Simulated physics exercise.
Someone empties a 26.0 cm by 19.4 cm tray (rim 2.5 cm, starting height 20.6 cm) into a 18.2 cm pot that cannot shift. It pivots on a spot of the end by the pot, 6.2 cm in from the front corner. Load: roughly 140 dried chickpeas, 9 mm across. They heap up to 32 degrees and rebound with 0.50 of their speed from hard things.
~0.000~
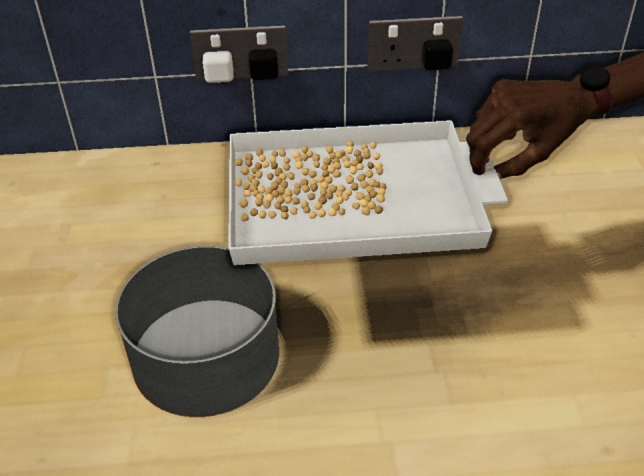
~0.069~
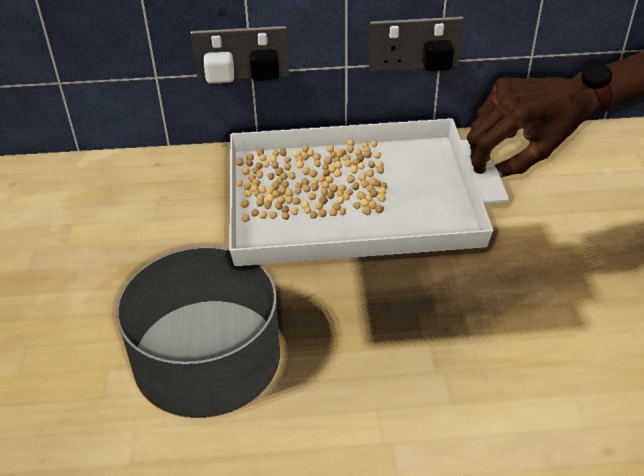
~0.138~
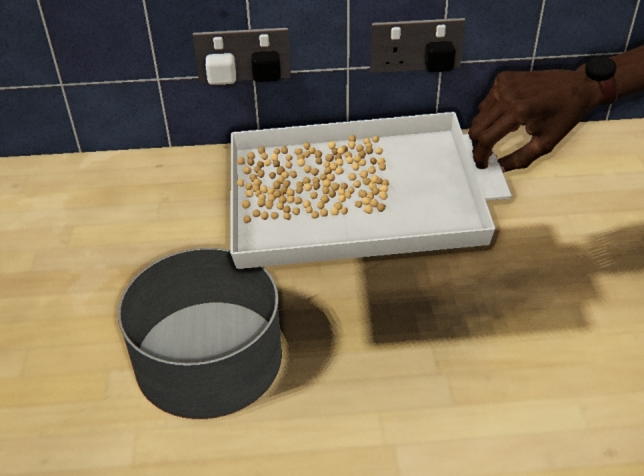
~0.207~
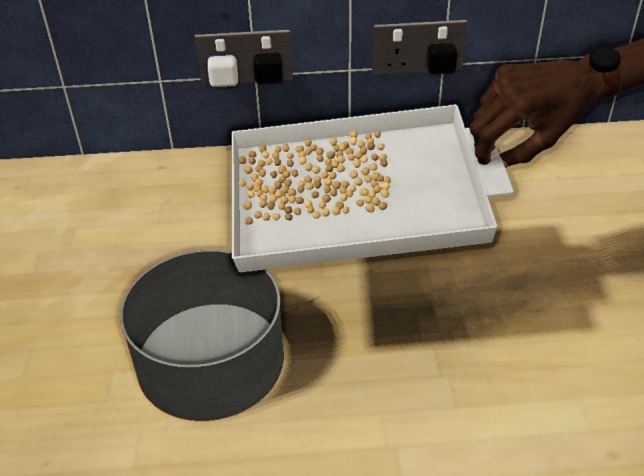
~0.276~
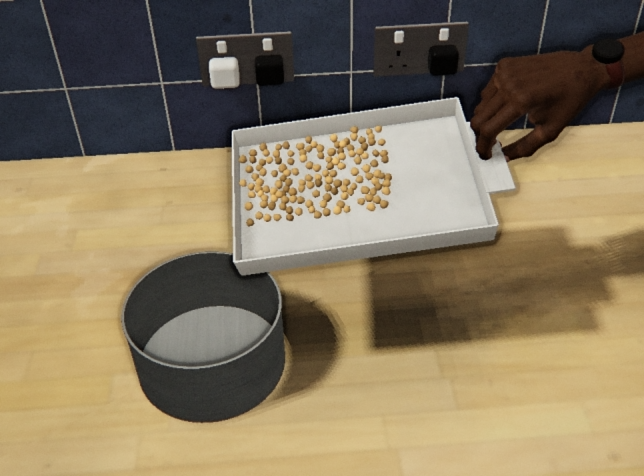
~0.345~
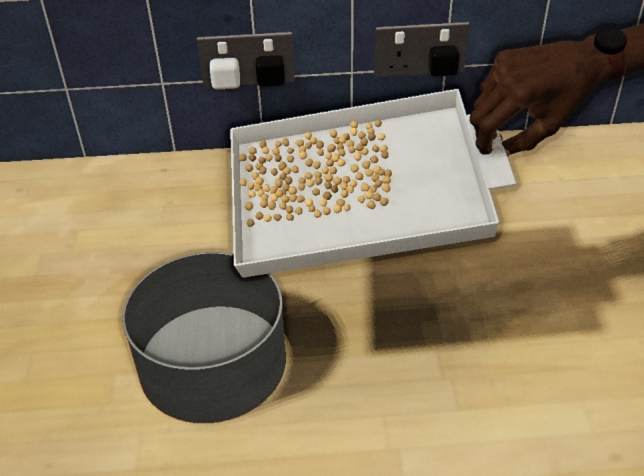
To begin with, a hand at the right holds a white tray of scattered chickpeas level above a wooden counter, beside a dark round pot. The tray then tilts gradually, its right end rising and its left front corner dipping near the pot's rim, while the chickpeas stay bunched toward the left.
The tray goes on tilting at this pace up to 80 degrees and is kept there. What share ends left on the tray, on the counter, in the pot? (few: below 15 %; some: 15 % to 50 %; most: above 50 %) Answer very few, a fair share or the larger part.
Tray: The larger part, counter: Very few, pot: Very few.
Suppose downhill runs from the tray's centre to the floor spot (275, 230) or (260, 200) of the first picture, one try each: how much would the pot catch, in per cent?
About 0 and 0 per cent.
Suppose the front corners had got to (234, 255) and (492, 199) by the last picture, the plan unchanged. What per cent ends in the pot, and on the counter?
Pot 0, counter 0.
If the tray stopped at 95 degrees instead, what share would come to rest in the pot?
Then about 75 per cent.
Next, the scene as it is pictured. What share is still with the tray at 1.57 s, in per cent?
About 100 per cent.
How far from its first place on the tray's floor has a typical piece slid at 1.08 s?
Roughly 8 cm.
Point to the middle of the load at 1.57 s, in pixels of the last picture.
At about (265, 221).
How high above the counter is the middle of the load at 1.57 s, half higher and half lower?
Roughly 24 cm.
After 1.08 s, tilt 44 degrees; the tray holds 100 %, the pot 0 %.
After 1.57 s, tilt 65 degrees; the tray holds 100 %, the pot 0 %.
After 2.12 s, tilt 80 degrees; the tray holds 100 %, the pot 0 %.
By 2.6 s all is still; tray 100 %, counter 0 %, pot 0 %.
